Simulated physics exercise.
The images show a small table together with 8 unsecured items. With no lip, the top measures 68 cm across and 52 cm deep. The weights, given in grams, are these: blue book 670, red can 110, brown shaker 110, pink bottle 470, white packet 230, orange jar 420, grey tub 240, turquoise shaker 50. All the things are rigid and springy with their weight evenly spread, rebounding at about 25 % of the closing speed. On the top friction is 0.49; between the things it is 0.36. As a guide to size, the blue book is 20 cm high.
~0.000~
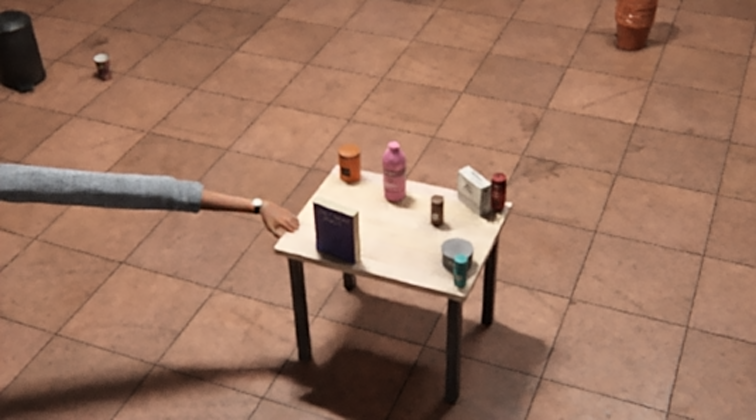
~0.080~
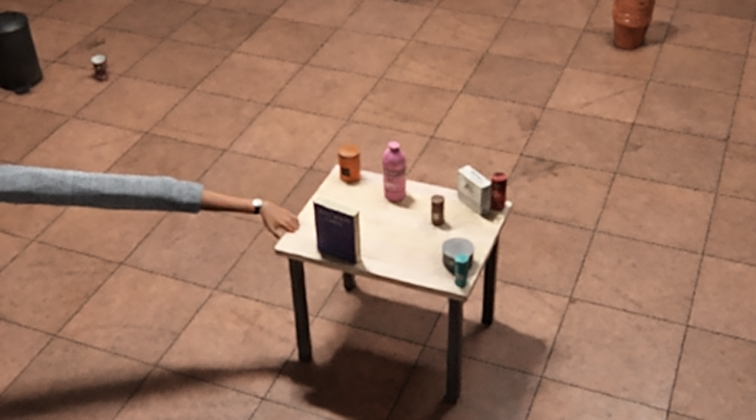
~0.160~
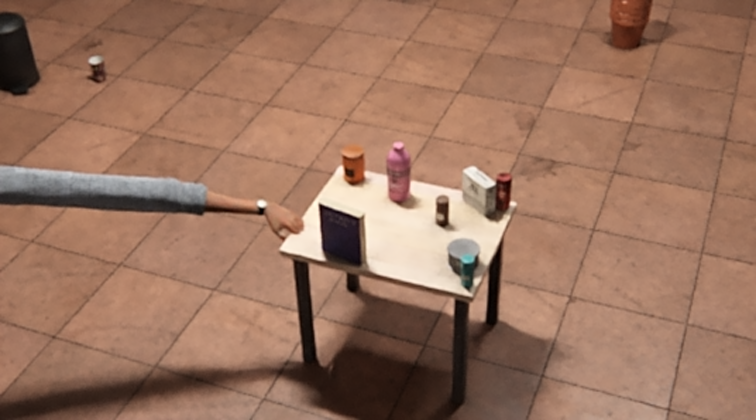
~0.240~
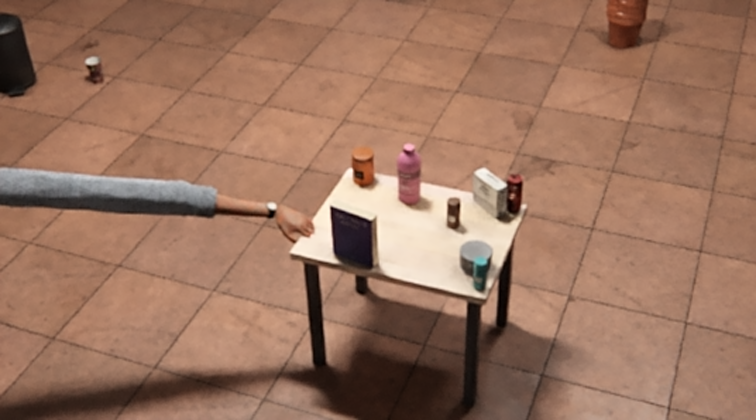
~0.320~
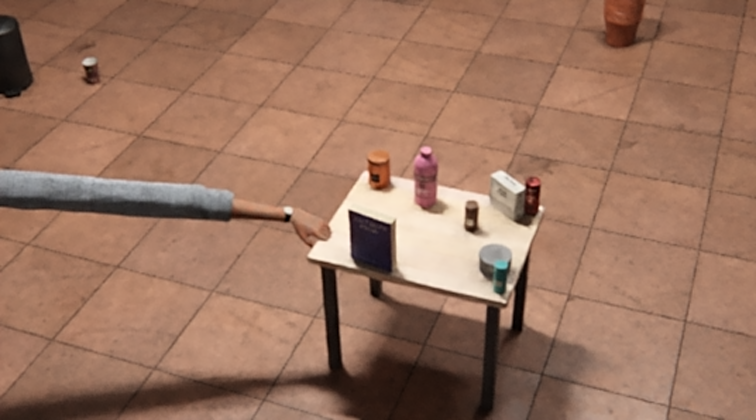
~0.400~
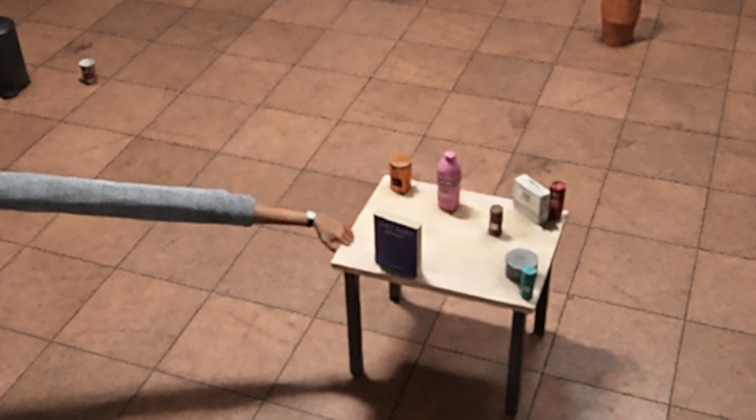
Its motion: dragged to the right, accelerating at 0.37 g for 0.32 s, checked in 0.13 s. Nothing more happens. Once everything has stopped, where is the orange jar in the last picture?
I would say it sits near (432, 180).
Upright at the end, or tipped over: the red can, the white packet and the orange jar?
Here's how it ends: The red can comes down, the white packet never goes down, and the orange jar never goes down.
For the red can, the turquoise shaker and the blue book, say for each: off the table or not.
Once it all settles, the red can leaves its surface, the turquoise shaker leaves its surface and the blue book stays on its surface.
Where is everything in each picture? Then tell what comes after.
Orange jar (350, 163); blue book (337, 230), in the first frame.
Brown shaker (438, 210); pink bottle (394, 170), in the second frame.
Table 2 cm from its start; white packet (479, 191); grey tub (464, 256), in the third frame.
Table 6 cm from its start; turquoise shaker (480, 274); blue book (354, 234), in the fourth frame.
Table 12 cm from its start; red can (532, 197); brown shaker (472, 216), in the fifth frame.
Table 21 cm from its start; orange jar (401, 173); pink bottle (449, 180), in the sixth frame.
By 0.60 s, table 26 cm from its start; red can and turquoise shaker now off the table; orange jar 6 cm from its spot near (431, 179); brown shaker tilted 55°.
By 0.70 s, table 26 cm from its start; orange jar 7 cm from its spot near (432, 180); pink bottle tilted 62°; brown shaker on its side.
By 0.90 s, table 26 cm from its start; orange jar 7 cm from its spot near (432, 180); pink bottle on its side; brown shaker on its side.
When it is over (1.2 s), off the table, red can and turquoise shaker; lying over on the table, brown shaker and pink bottle; not toppled but over 5 cm from the start, blue book, white packet, orange jar and grey tub. End places, in pixels of the last picture, orange jar near (432, 180).
